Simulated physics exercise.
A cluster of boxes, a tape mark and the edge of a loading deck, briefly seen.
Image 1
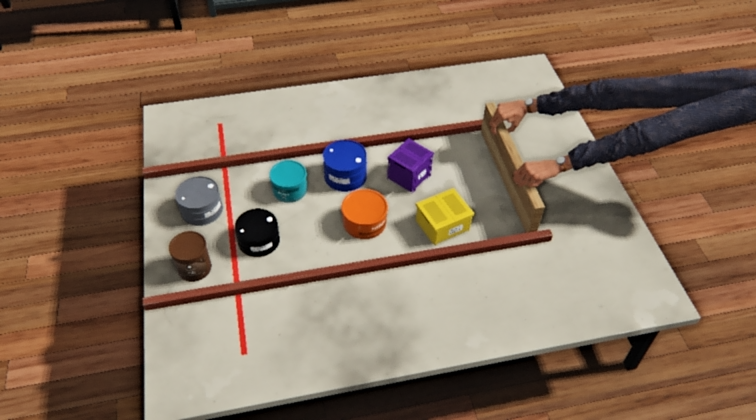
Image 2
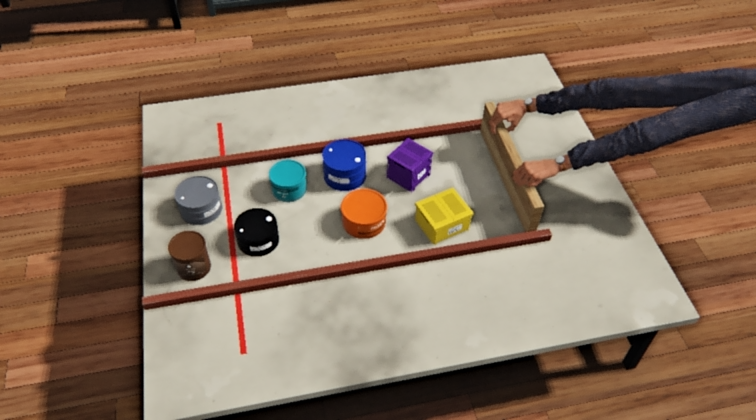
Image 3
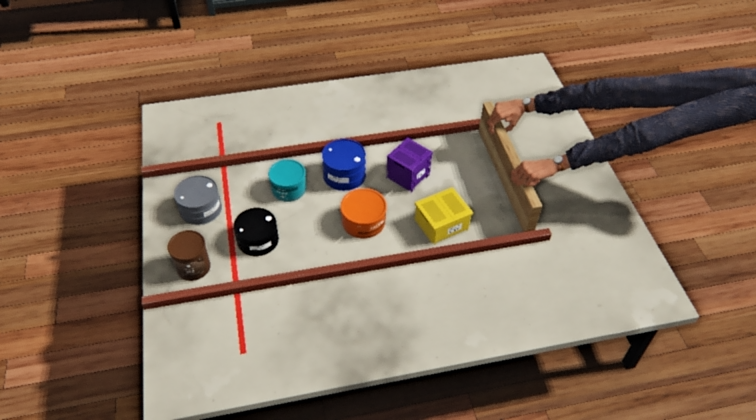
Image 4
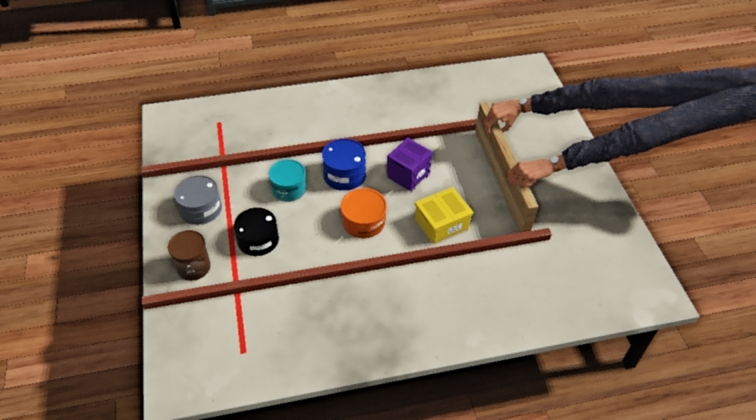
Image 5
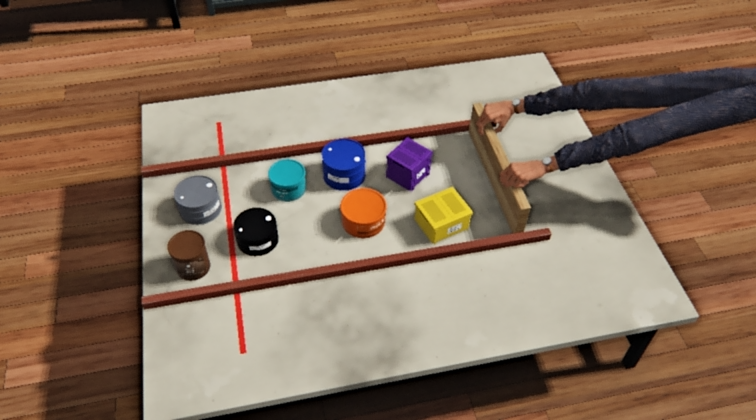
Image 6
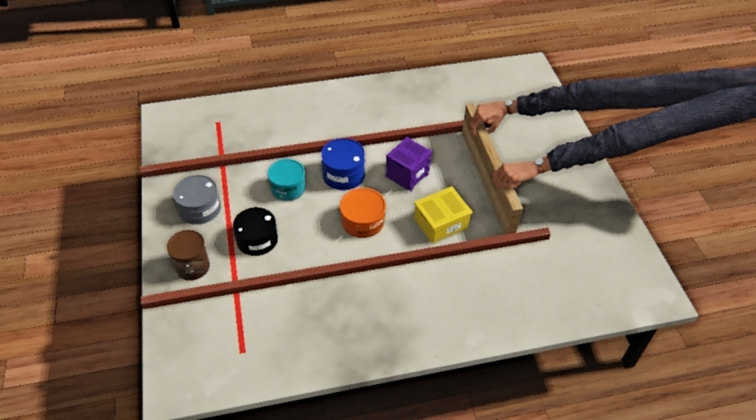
Two hands slide a wooden plank slightly left toward still, colourful containers on a table.
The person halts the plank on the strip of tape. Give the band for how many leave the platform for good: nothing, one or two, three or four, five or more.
Just one, or two at most, falls.
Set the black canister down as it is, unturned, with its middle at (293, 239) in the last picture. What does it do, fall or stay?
In this case the black canister does not drop.
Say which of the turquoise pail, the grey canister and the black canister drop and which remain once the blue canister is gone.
Here's how it goes: The turquoise pail hangs on, the grey canister is gone, and the black canister is gone.
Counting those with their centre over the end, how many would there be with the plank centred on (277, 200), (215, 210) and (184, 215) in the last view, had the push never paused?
The counts would come out as 0, 2 and 5.
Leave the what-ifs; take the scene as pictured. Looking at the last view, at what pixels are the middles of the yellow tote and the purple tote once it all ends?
Yellow tote at (207, 248), purple tote at (208, 201).
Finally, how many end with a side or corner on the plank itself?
That makes 3.
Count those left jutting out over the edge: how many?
So the number is 1.
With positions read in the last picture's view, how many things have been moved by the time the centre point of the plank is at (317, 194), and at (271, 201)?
First position 7; second position 8.
Early on, none off yet; brown pail at rest near (189, 256); grey canister at rest near (198, 200); black canister at rest near (256, 231).
A while later, none off yet; brown pail at rest near (189, 256); grey canister at rest near (198, 200); black canister travelled a little near (238, 235).
Further along, none off yet; brown pail travelled a little near (170, 266); grey canister travelled a little near (182, 203); black canister travelled well along near (166, 238).
Finally, the number that fall off is one or two; lost, black canister and grey canister.
